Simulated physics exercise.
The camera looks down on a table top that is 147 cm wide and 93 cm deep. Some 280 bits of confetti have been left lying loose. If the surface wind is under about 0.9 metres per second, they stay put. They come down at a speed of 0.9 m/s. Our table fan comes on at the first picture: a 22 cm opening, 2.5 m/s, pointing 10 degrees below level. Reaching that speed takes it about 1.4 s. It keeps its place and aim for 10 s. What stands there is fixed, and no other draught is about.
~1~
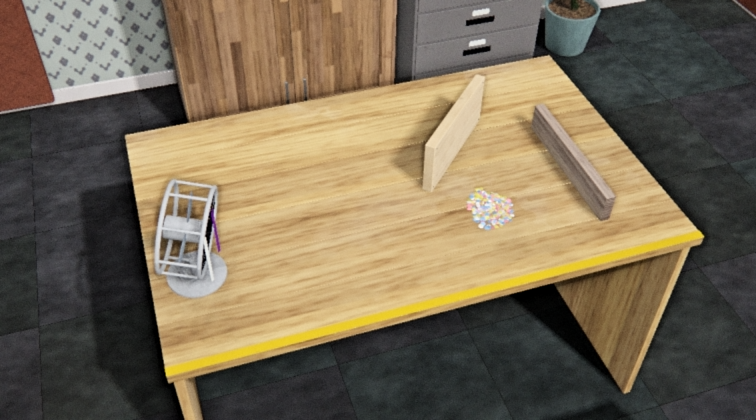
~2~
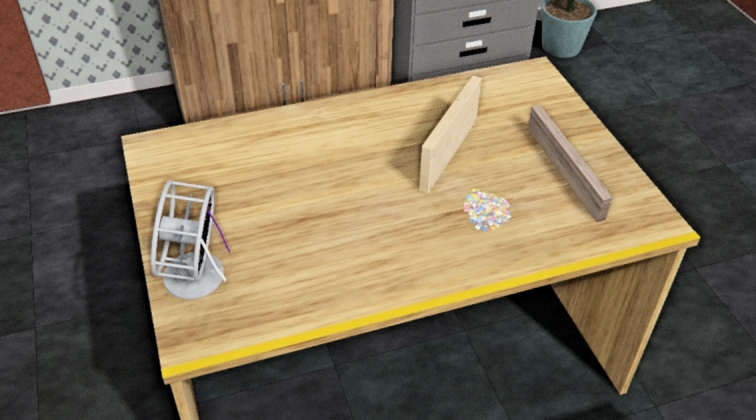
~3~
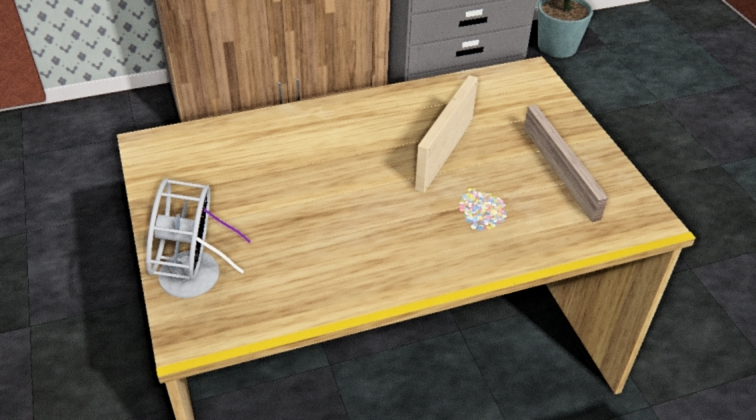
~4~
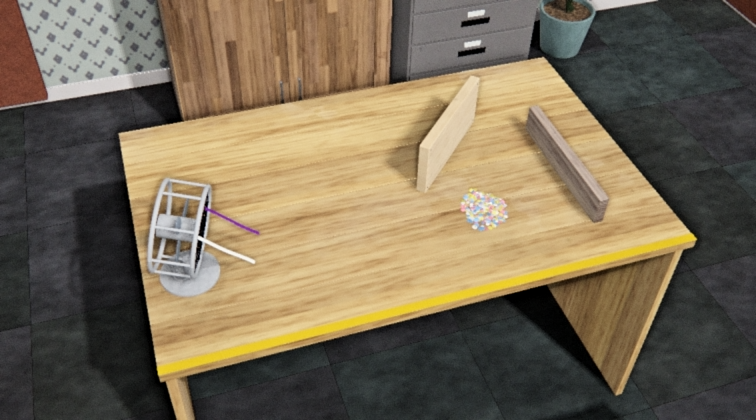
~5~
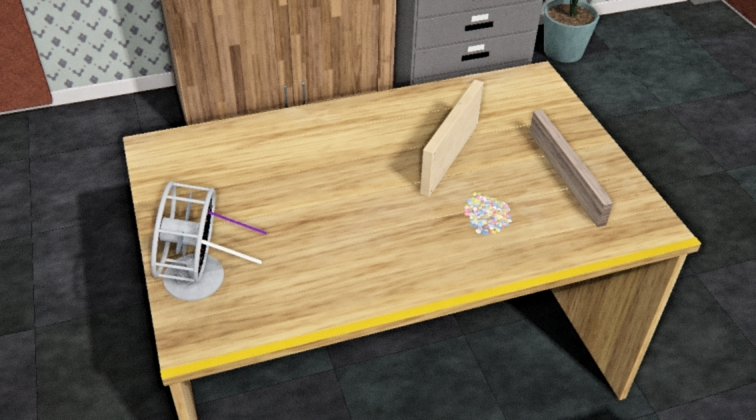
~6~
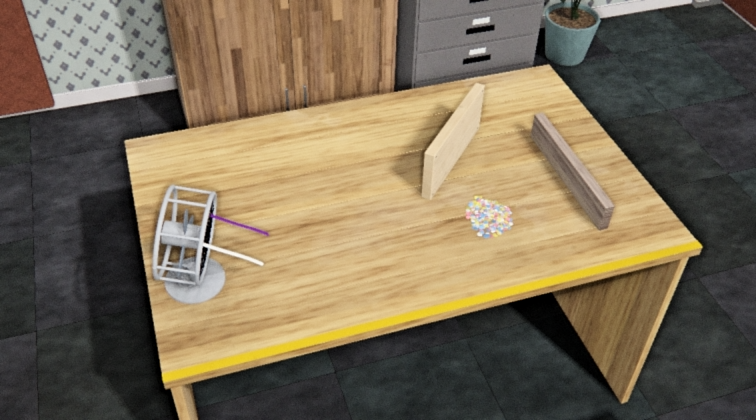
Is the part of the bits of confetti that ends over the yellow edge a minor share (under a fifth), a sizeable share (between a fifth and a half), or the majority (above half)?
Probably the share over that edge will not even reach a fifth.
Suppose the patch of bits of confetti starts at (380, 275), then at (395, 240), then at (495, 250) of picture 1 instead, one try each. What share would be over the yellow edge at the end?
It goes 80 %, then 0 %, then 40 %.
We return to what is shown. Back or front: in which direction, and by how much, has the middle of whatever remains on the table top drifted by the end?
To the back, by about 15 cm.
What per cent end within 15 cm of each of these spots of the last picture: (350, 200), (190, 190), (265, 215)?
0 %, 0 %, 0 %.
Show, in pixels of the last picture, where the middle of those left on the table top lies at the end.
(552, 165).
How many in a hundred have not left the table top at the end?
Roughly 100 per cent.
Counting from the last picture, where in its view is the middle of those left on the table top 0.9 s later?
Around pixel (564, 186).
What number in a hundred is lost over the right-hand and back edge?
0 % right-hand, 0 % back.
Then, 0.9 s after the last picture the count stands so, 0 % are over the yellow edge; the middle of those still in play is near (564, 186).
Then, 2.1 s after the last picture the count stands so, 0 % are over the yellow edge; the middle of those still in play is near (564, 180).
Then, 4.4 s after the last picture the count stands so, 0 % are over the yellow edge; the middle of those still in play is near (559, 176).
Then, 8.9 s after the last picture, at the end, 0 % are over the yellow edge; the middle of those still in play is near (552, 165).
